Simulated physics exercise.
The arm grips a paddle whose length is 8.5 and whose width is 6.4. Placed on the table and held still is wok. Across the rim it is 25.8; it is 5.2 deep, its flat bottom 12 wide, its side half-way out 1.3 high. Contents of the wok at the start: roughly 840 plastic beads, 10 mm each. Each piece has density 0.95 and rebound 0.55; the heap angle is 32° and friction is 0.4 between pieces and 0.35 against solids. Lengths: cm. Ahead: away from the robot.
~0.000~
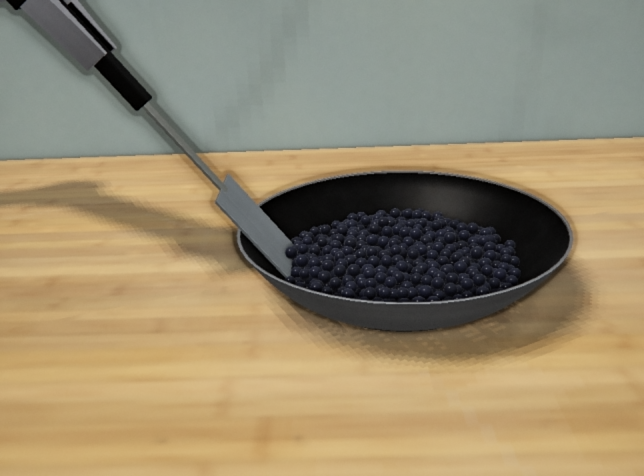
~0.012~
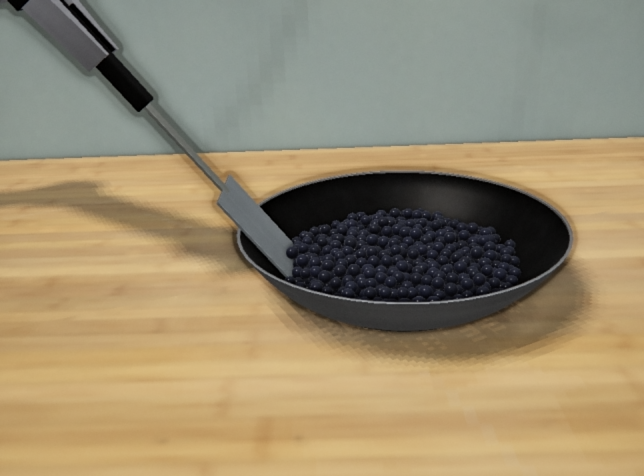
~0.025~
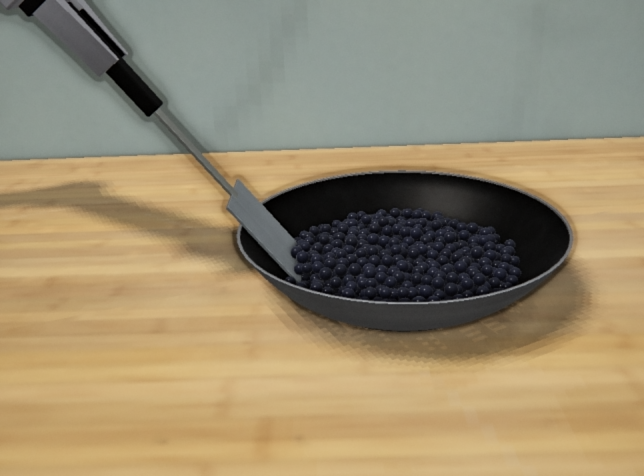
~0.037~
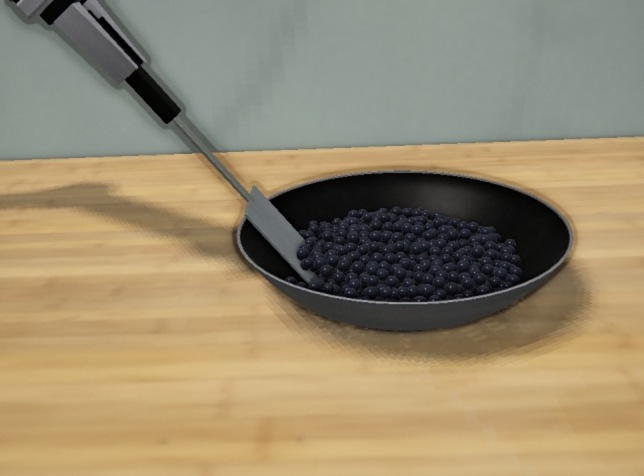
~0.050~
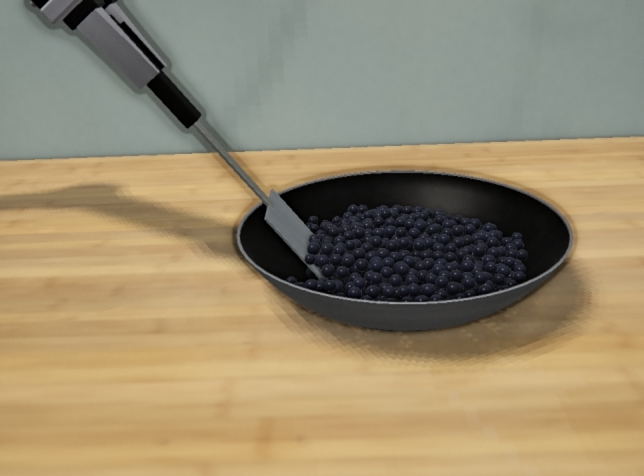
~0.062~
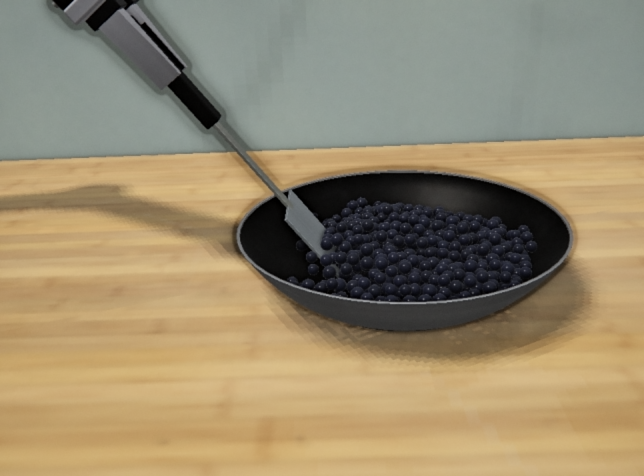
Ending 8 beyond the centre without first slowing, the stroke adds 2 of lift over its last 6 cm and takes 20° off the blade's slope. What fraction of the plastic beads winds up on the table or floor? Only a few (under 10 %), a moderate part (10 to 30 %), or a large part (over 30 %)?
A moderate part.
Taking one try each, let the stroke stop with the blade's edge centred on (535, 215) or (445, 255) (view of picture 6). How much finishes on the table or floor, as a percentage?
Close to 35 and close to 0 per cent, respectively.
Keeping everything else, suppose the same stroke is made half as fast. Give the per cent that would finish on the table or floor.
Around 5 per cent would finish on the table or floor.
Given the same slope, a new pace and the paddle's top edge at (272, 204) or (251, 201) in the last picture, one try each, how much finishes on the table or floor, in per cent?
First try around 15 %, second try around 5 %.
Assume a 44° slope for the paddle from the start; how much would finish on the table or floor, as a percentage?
In that case around 20 per cent.
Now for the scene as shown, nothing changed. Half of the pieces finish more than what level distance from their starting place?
Roughly 4 centimetres.
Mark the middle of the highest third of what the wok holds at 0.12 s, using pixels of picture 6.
I'd put it somewhere near (449, 235).
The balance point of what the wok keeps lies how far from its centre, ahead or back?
Roughly 3.0 centimetres ahead.
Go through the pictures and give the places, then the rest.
The first frame shows the paddle top edge at (222, 187), sloping 53°; upper third of the load around (394, 251), from x 290 to 515, top at y 215; 844 in the wok.
The second frame shows the paddle top edge at (223, 188), sloping 53°; upper third of the load around (395, 251), from x 290 to 515, top at y 215.
The third frame shows the paddle top edge at (232, 193), sloping 53°; upper third of the load around (391, 251), from x 290 to 515, top at y 215.
The fourth frame shows the paddle top edge at (249, 199), sloping 53°; upper third of the load around (391, 248), from x 290 to 515, top at y 210.
The fifth frame shows the paddle top edge at (269, 203), sloping 53°; upper third of the load around (394, 244), from x 290 to 520, top at y 210.
The sixth frame shows the paddle top edge at (288, 204), sloping 53°; upper third of the load around (397, 242), from x 290 to 530, top at y 205; 844 in the wok.
After 0.09 s, sloping 53°, highest piece 7 above the table; 844 in the wok.
After 0.12 s, sloping 47°, highest piece 8 above the table; 843 in the wok, 1 on the blade or in flight.
After 0.34 s, sloping 33°, highest piece 11 above the table; 666 in the wok, 117 on the table or floor, 61 on the blade or in flight.
After 1.39 s, sloping 33°, highest piece 5 above the table; 663 in the wok, 181 on the table or floor.
In the end, 663 in the wok, 181 on the table or floor. That is 21 % on the table or floor.
